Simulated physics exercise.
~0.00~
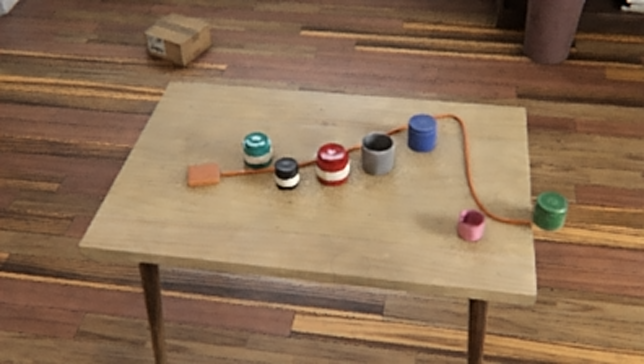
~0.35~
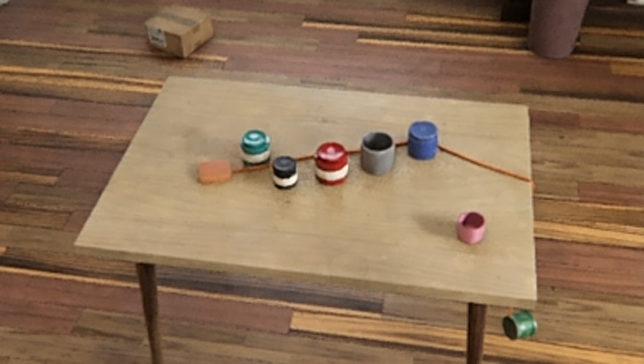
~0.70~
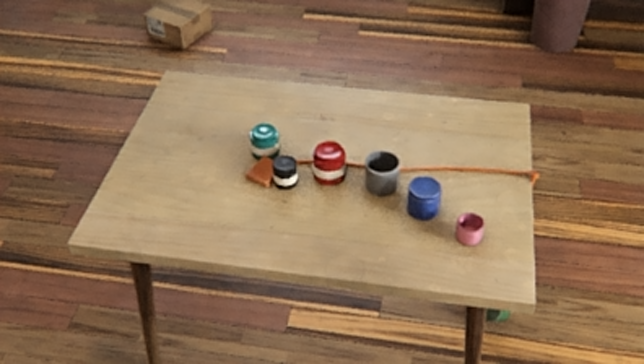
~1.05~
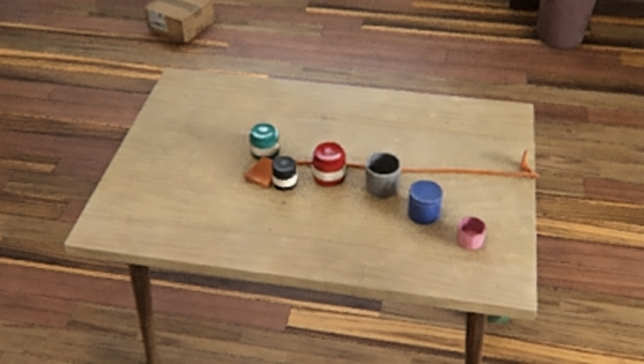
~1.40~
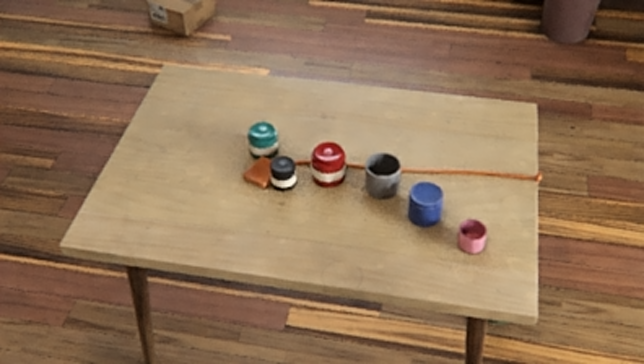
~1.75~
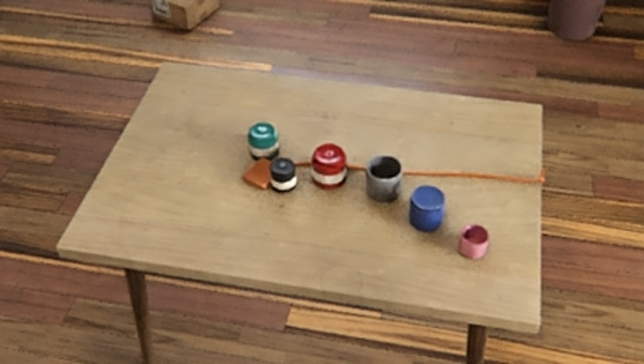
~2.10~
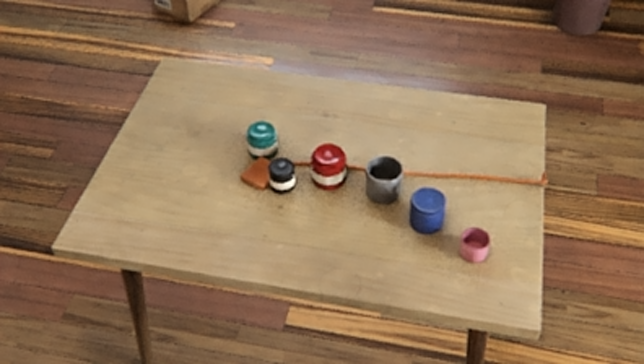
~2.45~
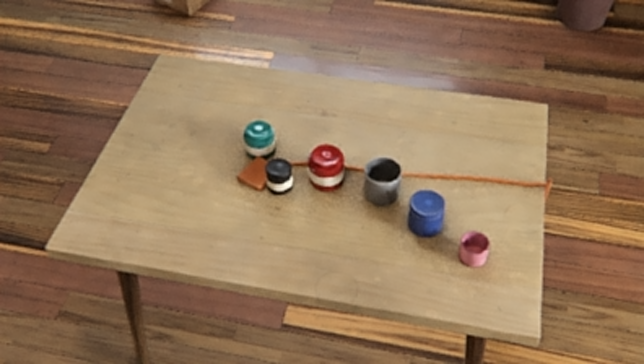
At the start, an orange block lies on a wooden table, joined by a thin orange cable to a green cylinder just past the right edge, with jars, tubs and mugs between them. The green object drops beside the table, pulling the cable taut and drawing the orange block to the right. The blue tub slides toward the viewer, the grey mug shifts slightly, and the block comes up against the teal jar and black tin. The cable's end flicks up briefly at the right edge, then settles. Finally, everything on the table rests, the green object out of sight.
